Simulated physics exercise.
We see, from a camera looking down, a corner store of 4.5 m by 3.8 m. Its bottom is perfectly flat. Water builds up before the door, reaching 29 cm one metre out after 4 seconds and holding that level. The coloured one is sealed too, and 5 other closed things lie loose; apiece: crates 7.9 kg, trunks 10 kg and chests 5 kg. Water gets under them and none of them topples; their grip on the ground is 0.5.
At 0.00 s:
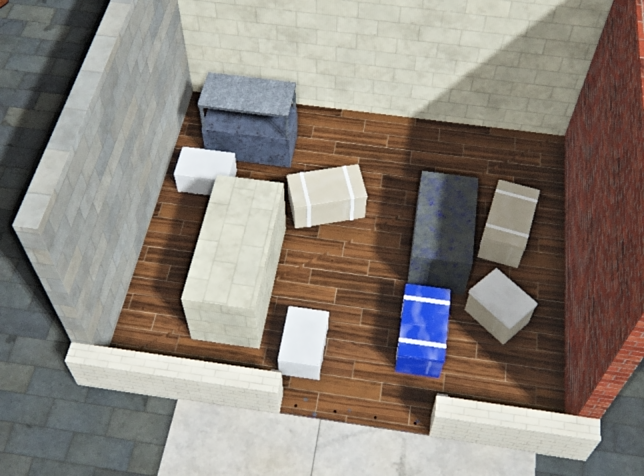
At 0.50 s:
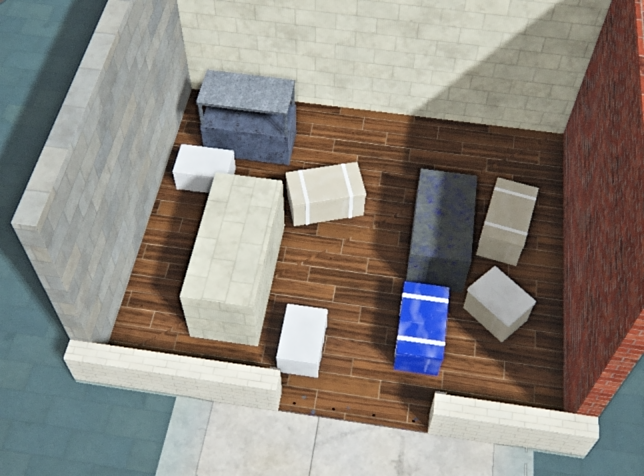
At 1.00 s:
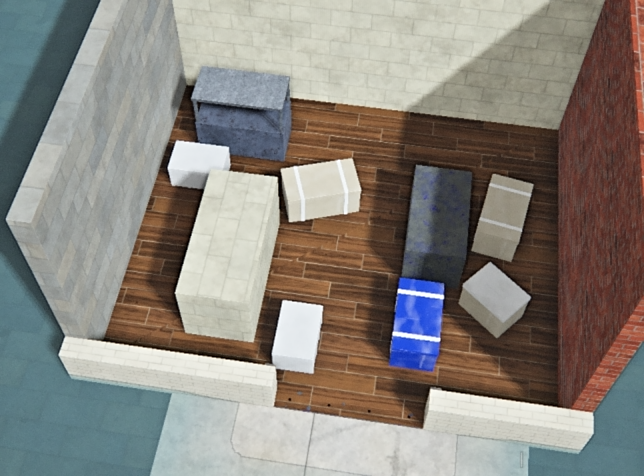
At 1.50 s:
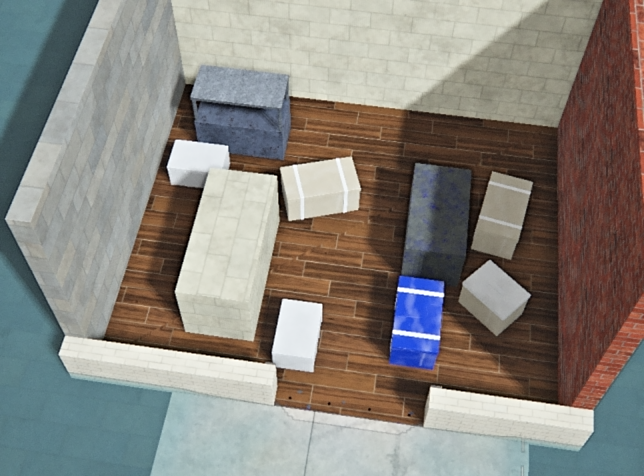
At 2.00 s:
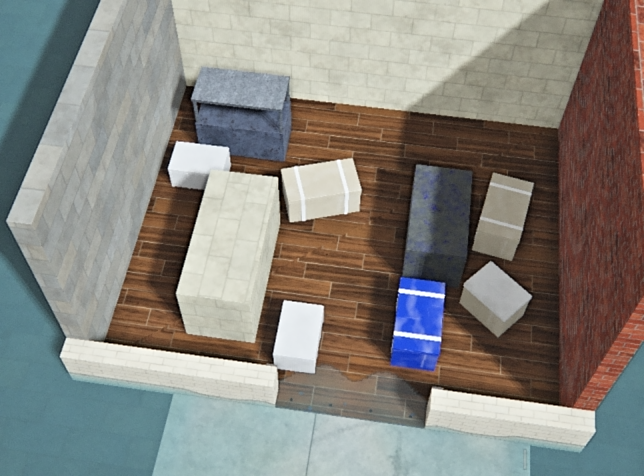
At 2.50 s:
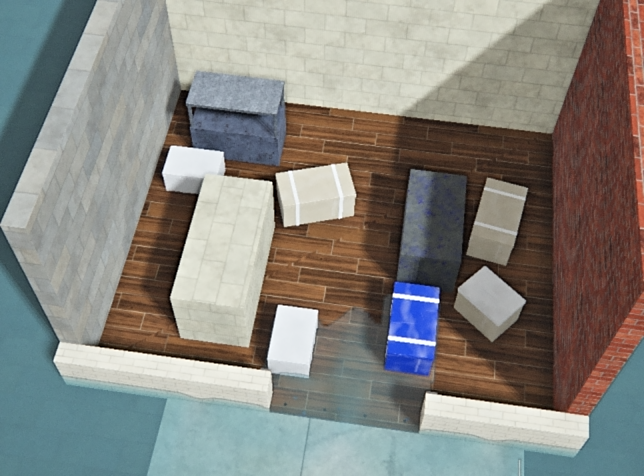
In this clip, seen from above, water covers the ground around a walled room holding a blue trunk and other boxes, then spreads over the pale path and through the doorway onto the wooden floor, while the boxes stay still.
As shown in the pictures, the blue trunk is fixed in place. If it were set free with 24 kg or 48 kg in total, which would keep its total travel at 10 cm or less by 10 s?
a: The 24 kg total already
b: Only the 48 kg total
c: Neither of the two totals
Neither of the two totals.
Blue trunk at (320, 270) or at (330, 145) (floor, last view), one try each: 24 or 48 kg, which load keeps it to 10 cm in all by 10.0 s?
For the first spot both come up short, for the second both come up short.
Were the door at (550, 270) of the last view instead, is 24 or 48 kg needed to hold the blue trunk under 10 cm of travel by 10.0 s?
If so, both fall short.
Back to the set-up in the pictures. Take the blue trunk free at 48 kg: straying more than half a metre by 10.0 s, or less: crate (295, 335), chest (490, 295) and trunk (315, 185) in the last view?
Exceeds it; exceeds it; exceeds it.
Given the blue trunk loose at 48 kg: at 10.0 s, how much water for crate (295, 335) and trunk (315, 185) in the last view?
Depths: Near 20 cm, then near 21 cm.
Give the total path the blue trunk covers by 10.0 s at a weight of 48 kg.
Roughly 20 centimetres altogether.
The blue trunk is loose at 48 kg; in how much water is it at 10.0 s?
Close to 16 cm deep.
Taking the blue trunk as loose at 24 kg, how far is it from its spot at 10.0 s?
Around 60 centimetres out of place.
After 3.5 s the blue trunk would be 13 cm from its start with 24 kg and 0 cm from its start with 48 kg; 7 cm of water round it then.
After 4.5 s the blue trunk would be 57 cm from its start with 24 kg and 17 cm from its start with 48 kg; 7 cm of water round it then.
After 7.0 s the blue trunk would be 84 cm from its start with 24 kg and 21 cm from its start with 48 kg; 9 cm of water round it then.
After 10.0 s the blue trunk would be 68 cm from its start with 24 kg and 21 cm from its start with 48 kg; 16 cm of water round it then.
